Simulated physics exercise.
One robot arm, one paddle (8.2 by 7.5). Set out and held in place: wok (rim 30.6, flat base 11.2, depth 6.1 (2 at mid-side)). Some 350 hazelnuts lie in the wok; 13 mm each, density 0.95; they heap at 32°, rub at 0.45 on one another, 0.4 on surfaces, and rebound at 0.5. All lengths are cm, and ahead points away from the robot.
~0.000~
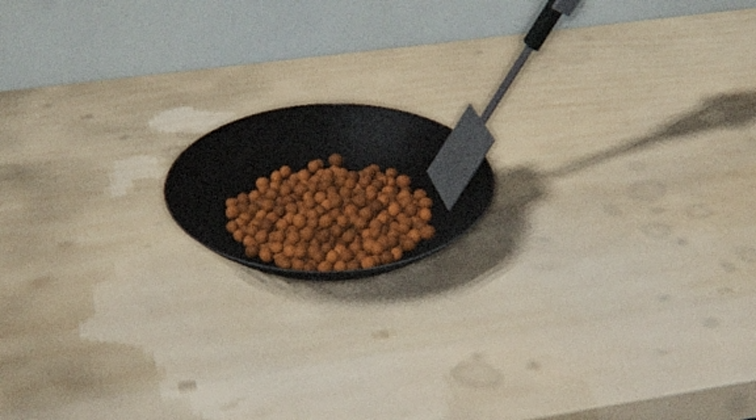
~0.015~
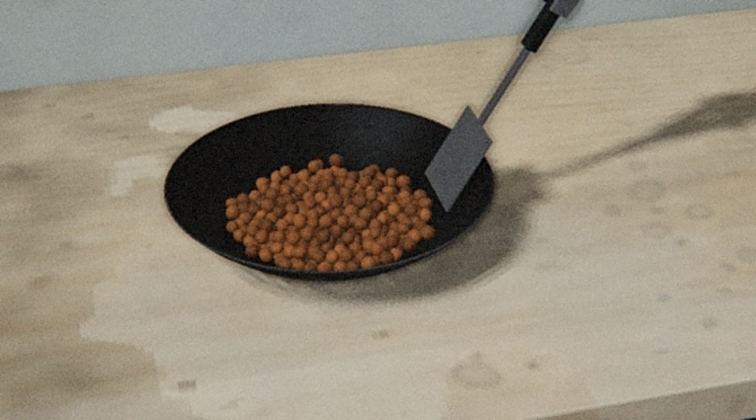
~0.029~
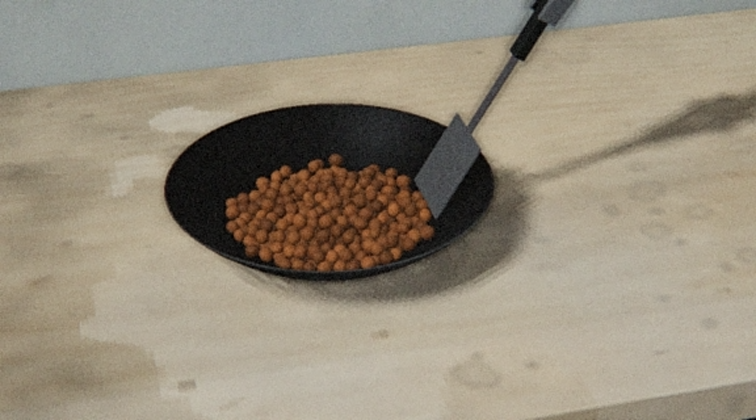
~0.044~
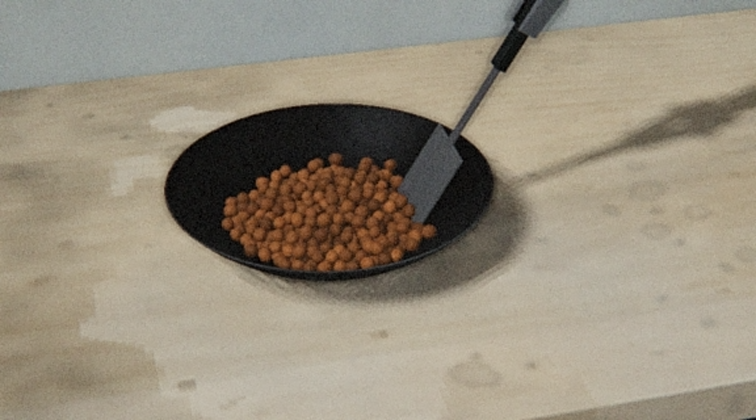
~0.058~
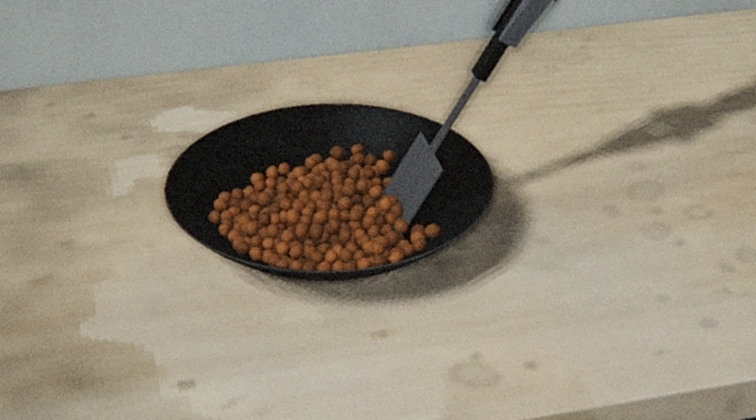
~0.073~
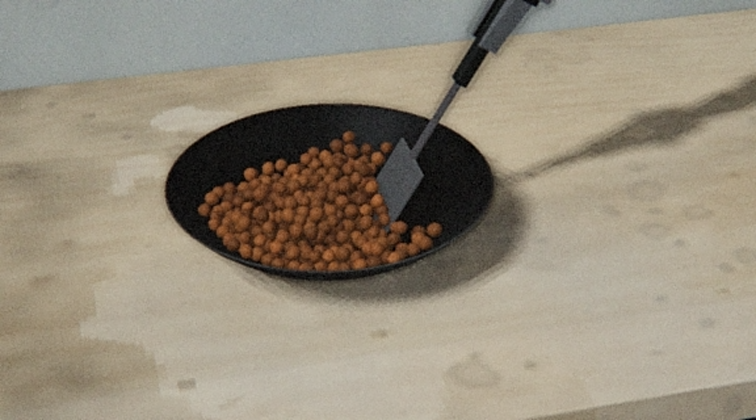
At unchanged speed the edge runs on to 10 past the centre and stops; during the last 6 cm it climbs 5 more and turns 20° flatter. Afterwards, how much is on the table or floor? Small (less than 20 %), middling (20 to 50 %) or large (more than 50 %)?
Share on the table or floor: Middling (20 to 50 %).
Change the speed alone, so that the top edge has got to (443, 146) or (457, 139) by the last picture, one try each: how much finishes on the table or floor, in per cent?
About 20 and 5 per cent.
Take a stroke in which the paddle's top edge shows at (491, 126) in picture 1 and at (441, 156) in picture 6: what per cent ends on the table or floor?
About 20 per cent.
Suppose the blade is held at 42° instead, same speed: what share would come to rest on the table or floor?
It would be near 30 per cent.
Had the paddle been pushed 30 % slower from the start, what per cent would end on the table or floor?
In that case some 25 per cent.
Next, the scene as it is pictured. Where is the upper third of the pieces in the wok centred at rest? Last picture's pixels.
At about (255, 222).
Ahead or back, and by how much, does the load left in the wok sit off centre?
Roughly 3.5 cm ahead.
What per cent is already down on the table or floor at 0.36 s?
Roughly 10 per cent.
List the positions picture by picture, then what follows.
The first frame shows paddle top edge at (482, 121), sloping 59°; upper third of the load around (333, 210), from x 230 to 430, top at y 160; 351 in the wok.
The second frame shows paddle top edge at (480, 123), sloping 59°; upper third of the load around (333, 210), from x 230 to 430, top at y 160.
The third frame shows paddle top edge at (469, 131), sloping 59°; upper third of the load around (333, 210), from x 230 to 425, top at y 160.
The fourth frame shows paddle top edge at (451, 142), sloping 59°; upper third of the load around (336, 211), from x 230 to 430, top at y 160.
The fifth frame shows paddle top edge at (432, 151), sloping 59°; upper third of the load around (328, 211), from x 215 to 435, top at y 150.
The sixth frame shows paddle top edge at (413, 156), sloping 59°; upper third of the load around (321, 210), from x 205 to 435, top at y 140; 351 in the wok.
After 0.11 s, sloping 59°, highest piece 6 above the table; 351 in the wok.
After 0.14 s, sloping 55°, highest piece 7 above the table; 351 in the wok.
After 0.36 s, sloping 39°, highest piece 22 above the table; 239 in the wok, 33 on the table or floor, 79 on the blade or in flight.
After 1.41 s, sloping 39°, highest piece 5 above the table; 239 in the wok, 112 on the table or floor.
At rest, 239 in the wok, 112 on the table or floor. That is 32 % on the table or floor.
